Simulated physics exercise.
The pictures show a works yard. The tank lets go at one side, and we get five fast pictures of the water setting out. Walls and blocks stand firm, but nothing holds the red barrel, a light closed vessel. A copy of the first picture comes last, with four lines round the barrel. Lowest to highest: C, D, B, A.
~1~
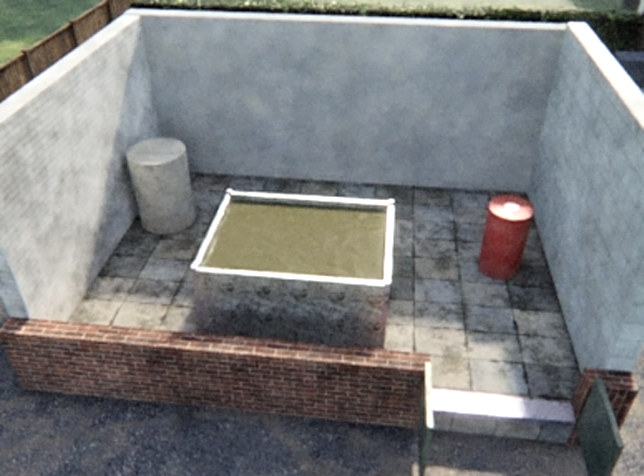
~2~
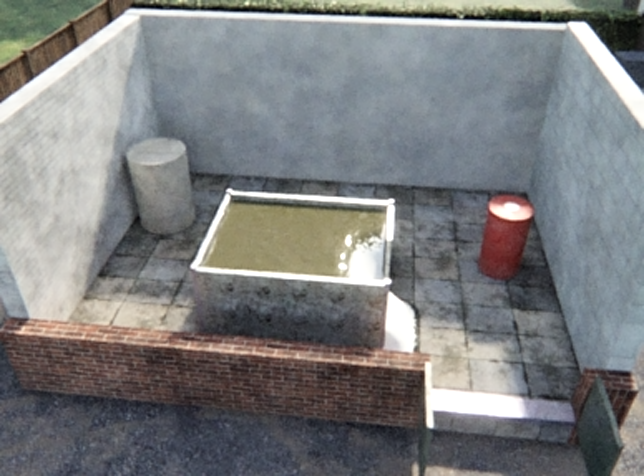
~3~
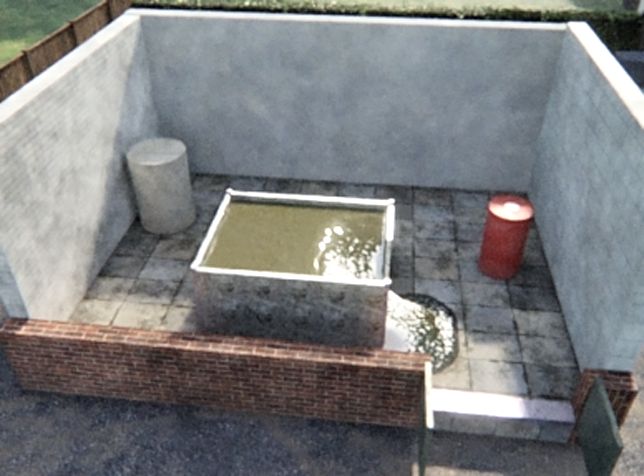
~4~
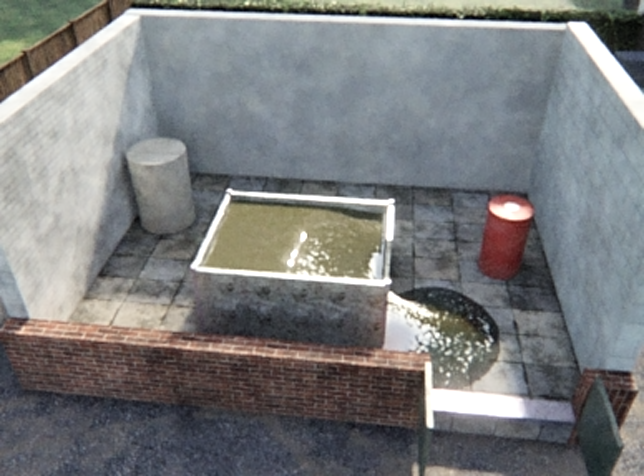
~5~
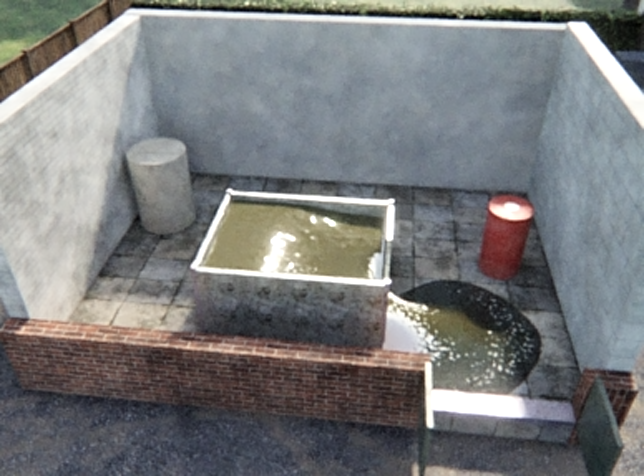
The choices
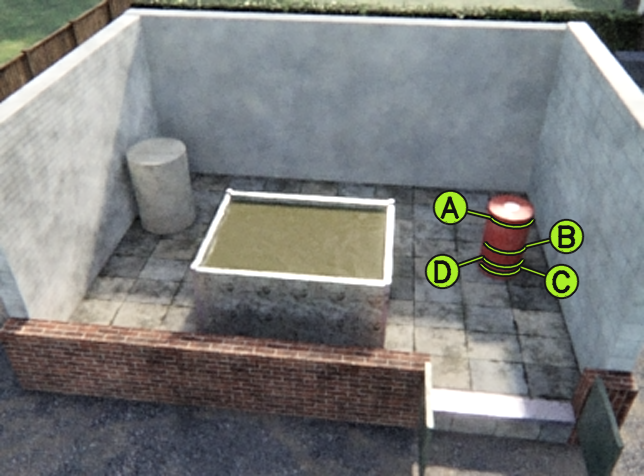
A square tank of murky water stood full in a walled yard, then water gushed from its lower right side and spread in a widening dark pool across the paving towards the red barrel.
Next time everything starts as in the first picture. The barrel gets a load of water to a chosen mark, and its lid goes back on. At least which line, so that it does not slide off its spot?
The answer is level B.
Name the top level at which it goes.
Level D.
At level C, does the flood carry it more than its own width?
Yes, it does.
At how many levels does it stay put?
Two of the four.
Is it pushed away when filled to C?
Yes.
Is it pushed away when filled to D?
Yes.
In lime, A at (513, 226); B at (507, 253); C at (502, 274); D at (504, 267); from the bottom up C, D, B, A.
With A, it does not move.
With B, it does not move.
With C, it is pushed about twice its own width away.
With D, it is pushed about its own width away.
